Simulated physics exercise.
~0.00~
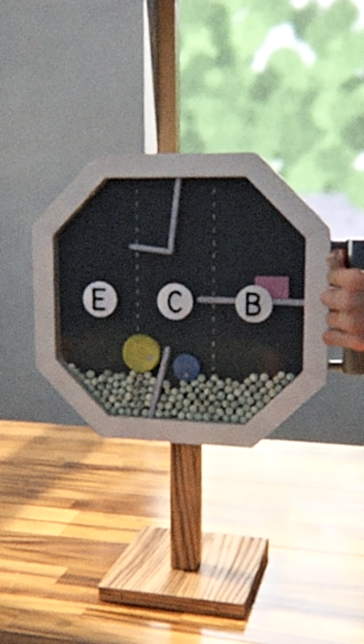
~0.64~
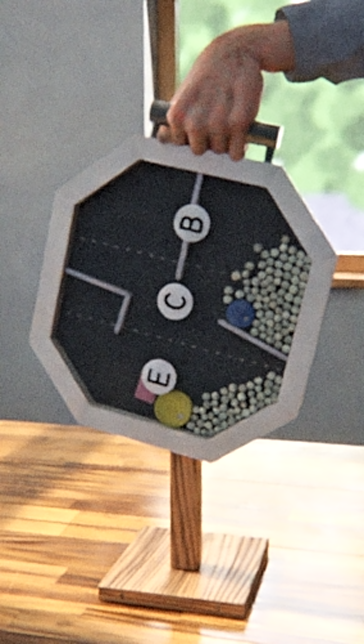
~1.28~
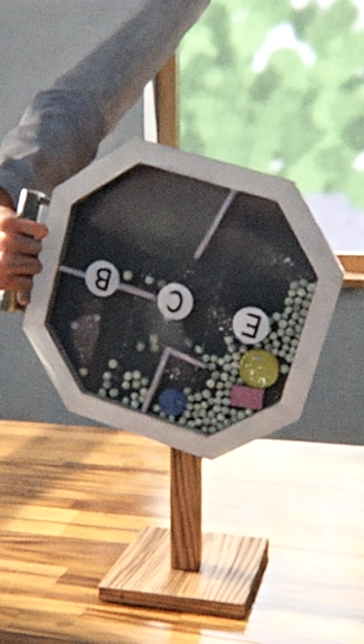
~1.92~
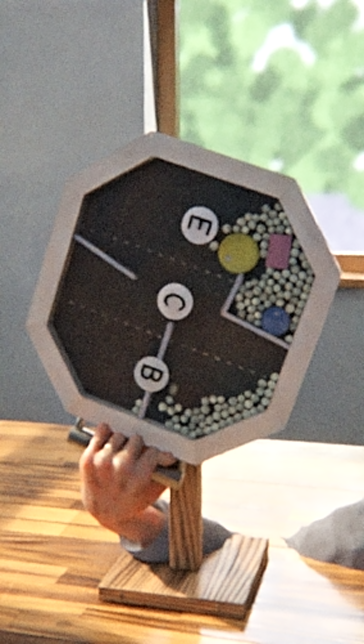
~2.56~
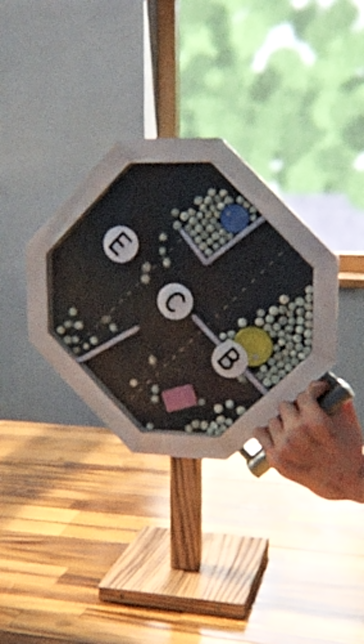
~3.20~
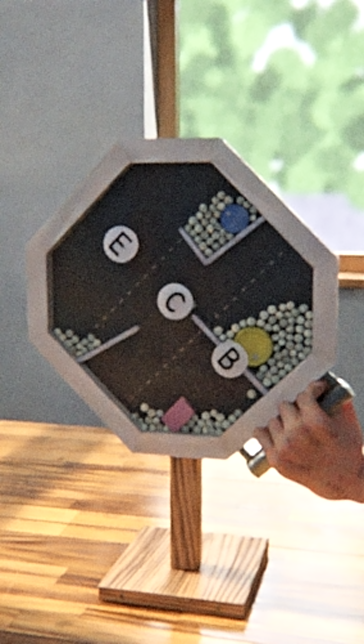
At the start, a hand grips the right side of an upright octagonal case on a wooden stand, with pale beads, a yellow disc and a blue disc along the bottom and a pink block on a ledge beside the letter B. The hand turns the case anticlockwise over the top, and the beads and block slide to the lower right. As it continues down the left side, the loose pieces gather near E. Swinging underneath, it lifts them up the right. Finally the case rests tilted, yellow disc and pink block in B, blue disc cupped in C.
